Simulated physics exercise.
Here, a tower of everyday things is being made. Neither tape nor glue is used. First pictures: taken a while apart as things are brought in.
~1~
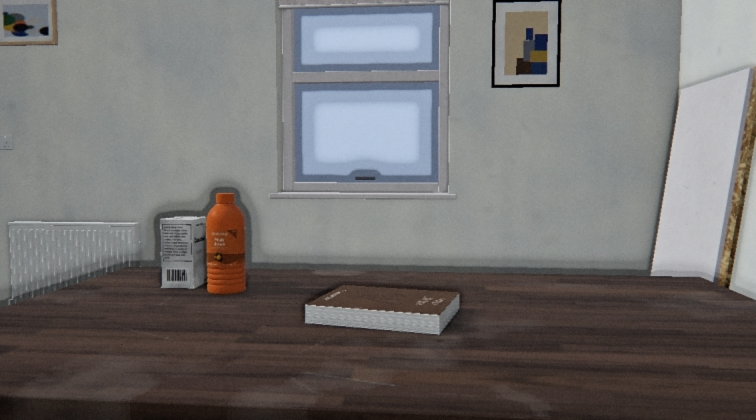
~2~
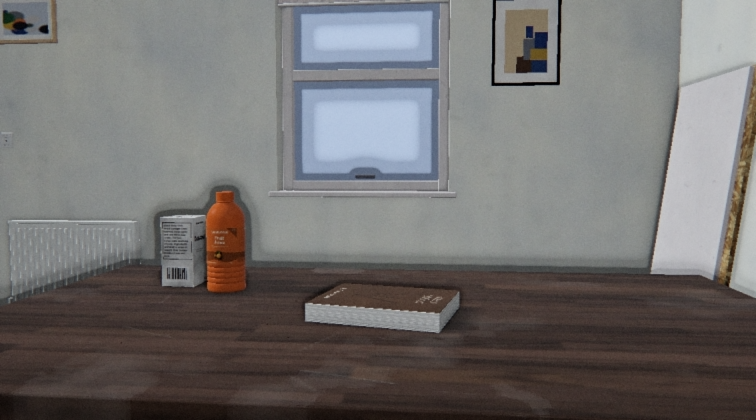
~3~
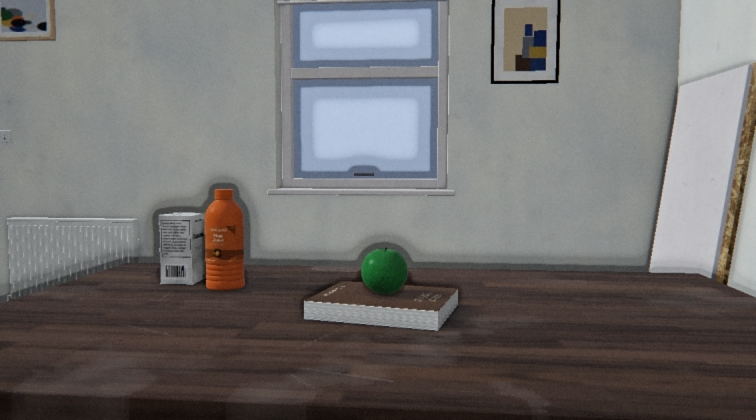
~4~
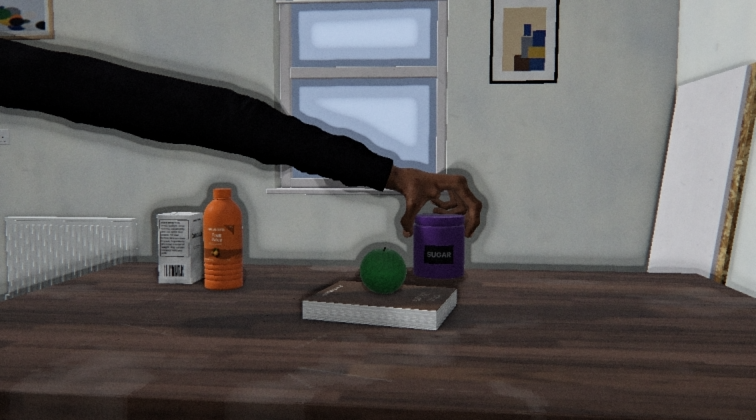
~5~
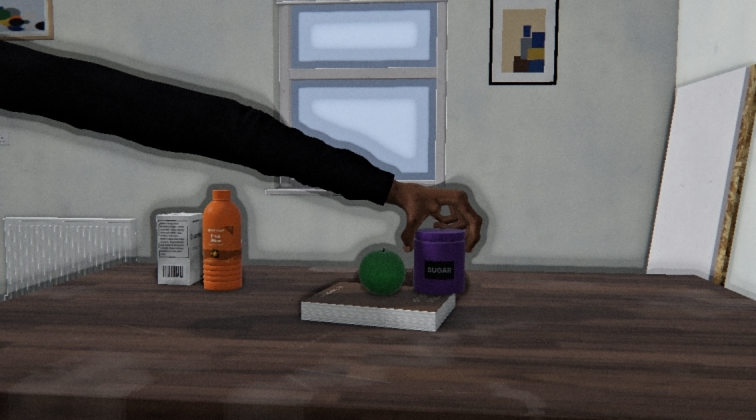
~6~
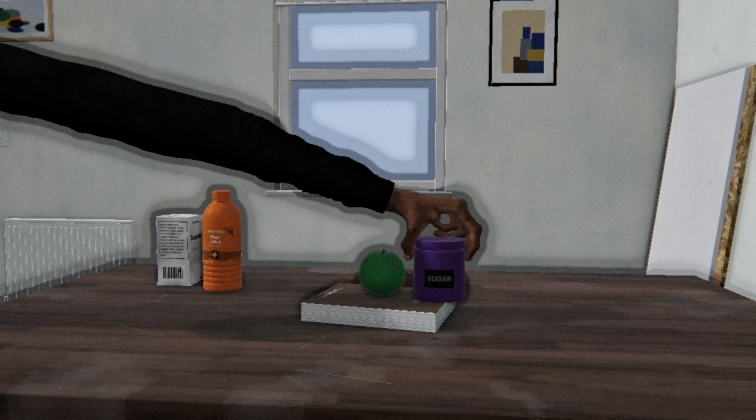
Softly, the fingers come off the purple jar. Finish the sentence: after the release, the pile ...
After the release, the pile stays upright.
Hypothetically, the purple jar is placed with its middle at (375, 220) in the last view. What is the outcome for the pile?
Observed: Pile falls.
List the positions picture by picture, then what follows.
In the first frame, the last thing is not in view yet; orange bottle (226, 243).
In the second frame, the last thing is not in view yet.
In the third frame, the last thing is not in view yet; orange bottle (225, 239).
In the fourth frame, still above its spot; purple jar (439, 245); green apple (383, 270).
In the fifth frame, still above its spot; purple jar (439, 260); orange bottle (222, 239).
In the sixth frame, set down, still held; purple jar (439, 268); green apple (382, 273).
Then, 1.10 s later than the last frame, all is still.
Then, 2.20 s later than the last frame, purple jar resting near (439, 268).
When it is over, all 5 as before. End places, in pixels of the last picture, purple jar near (439, 268). The pile stays up.
